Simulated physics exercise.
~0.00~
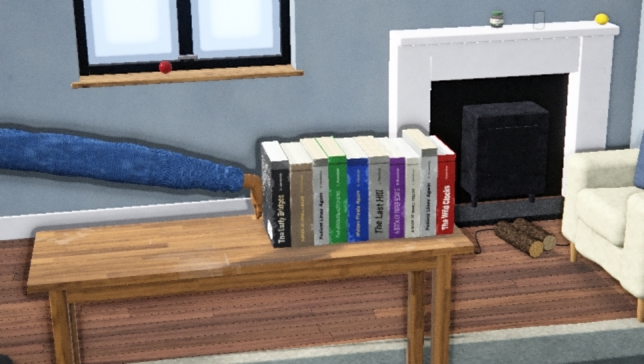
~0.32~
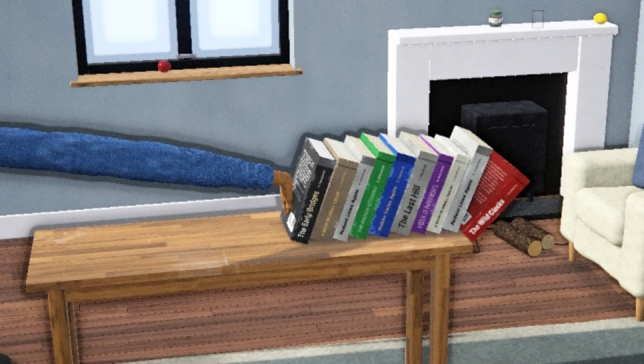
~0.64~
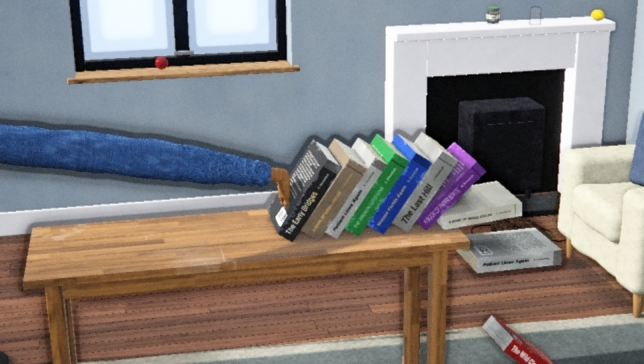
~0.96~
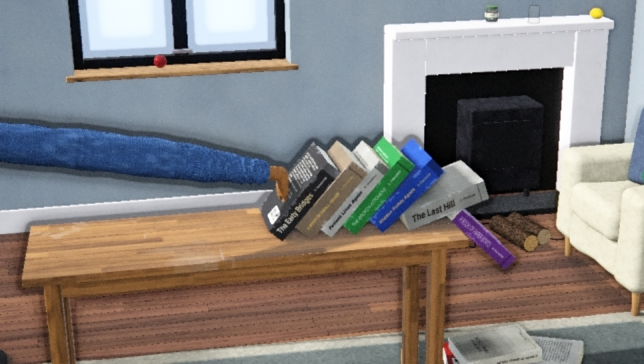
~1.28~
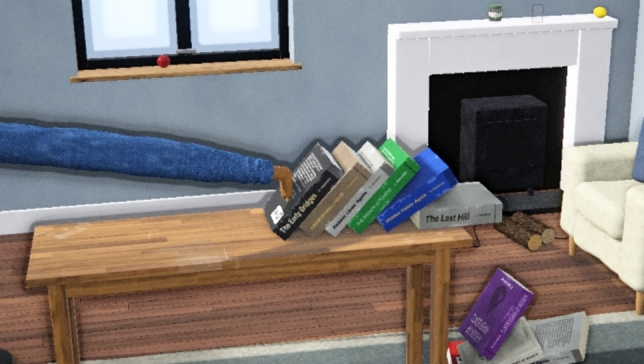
A blue-sleeved arm pushes a row of books right, toppling several off the wooden table.
